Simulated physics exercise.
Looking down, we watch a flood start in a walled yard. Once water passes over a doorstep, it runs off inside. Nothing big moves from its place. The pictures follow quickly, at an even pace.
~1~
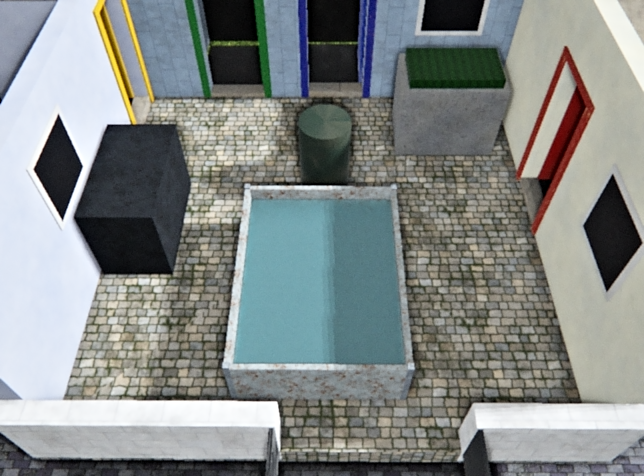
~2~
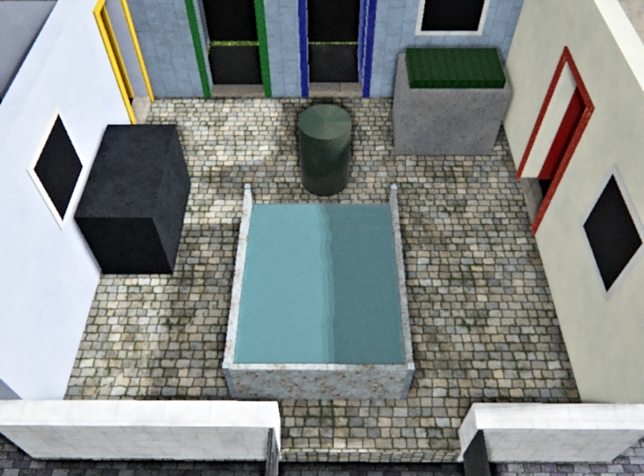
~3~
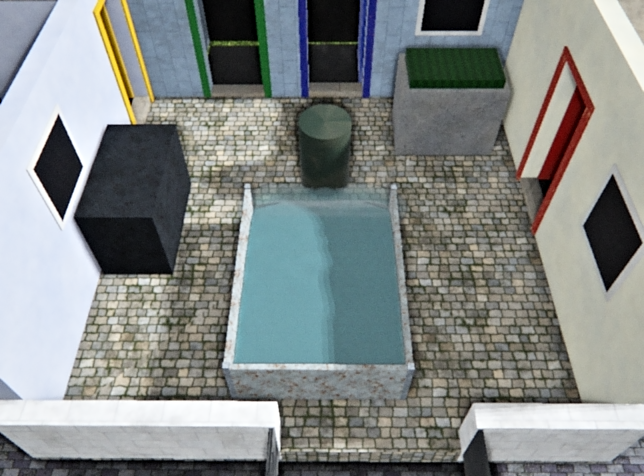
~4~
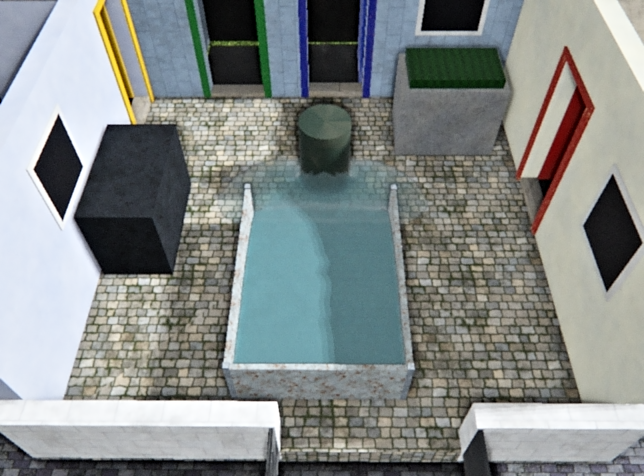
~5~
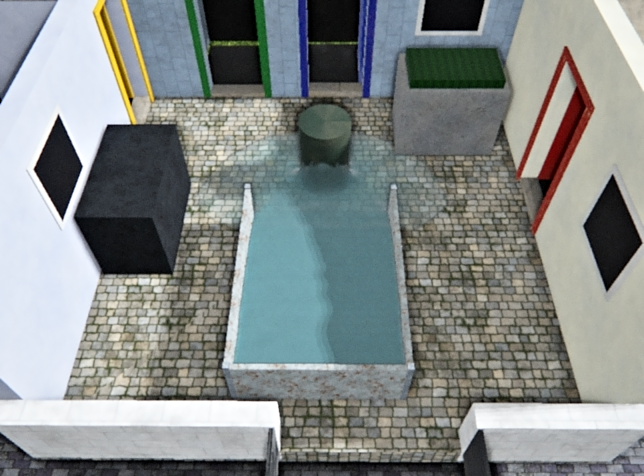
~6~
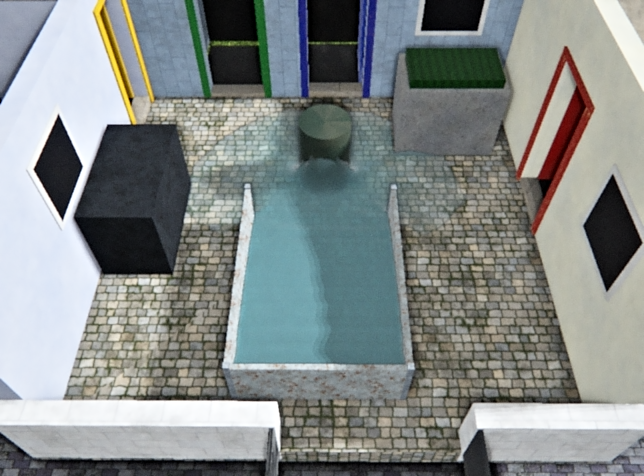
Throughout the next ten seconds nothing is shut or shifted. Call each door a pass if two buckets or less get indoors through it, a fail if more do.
Yellow door: Fail, red door: Fail, blue door: Fail, green door: Fail.
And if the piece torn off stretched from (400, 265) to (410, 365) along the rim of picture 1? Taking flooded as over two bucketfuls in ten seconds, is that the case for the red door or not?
The red door ends up above.
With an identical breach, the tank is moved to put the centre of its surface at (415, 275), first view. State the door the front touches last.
Note: The yellow one.
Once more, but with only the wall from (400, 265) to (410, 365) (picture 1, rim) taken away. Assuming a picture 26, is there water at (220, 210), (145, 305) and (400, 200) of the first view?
Unwetted, unwetted, submerged.
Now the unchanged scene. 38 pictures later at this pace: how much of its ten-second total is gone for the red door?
That comes out to 90 per cent by my count.
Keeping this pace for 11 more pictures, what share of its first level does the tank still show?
Around 40 percent.
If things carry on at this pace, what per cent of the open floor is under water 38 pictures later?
Around 85 percent of it.
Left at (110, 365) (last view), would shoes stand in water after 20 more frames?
Call it spared.
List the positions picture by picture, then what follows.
The first picture shows still water in the water tank at (320, 271).
In the second picture, the front is at a hidden place, out from the gap on the water tank's far side.
In the third picture, water pours out on the water tank's far side and has run to a hidden place.
In the fourth picture, the front is at (398, 174), out from the gap on the water tank's far side.
In the fifth picture, water pours out on the water tank's far side and has run to (275, 138).
In the sixth picture, water pours out on the water tank's far side and has run to (288, 113).
A moment on, water covers 40 % of the floor; the yellow door not reached, the red door not reached, the blue door under two buckets in, the green door under two buckets in.
Next, water covers 55 % of the floor; the yellow door under two buckets in, the red door under two buckets in, the blue door over two buckets in, the green door far over two buckets in.
Then, water covers 70 % of the floor; the yellow door over two buckets in, the red door over two buckets in, the blue door over two buckets in, the green door far over two buckets in.
Later, water covers 85 % of the floor; the yellow door over two buckets in, the red door far over two buckets in, the blue door far over two buckets in, the green door far over two buckets in.
In the end, water covers 95 % of the floor; the yellow door over two buckets in, the red door far over two buckets in, the blue door far over two buckets in, the green door far over two buckets in.
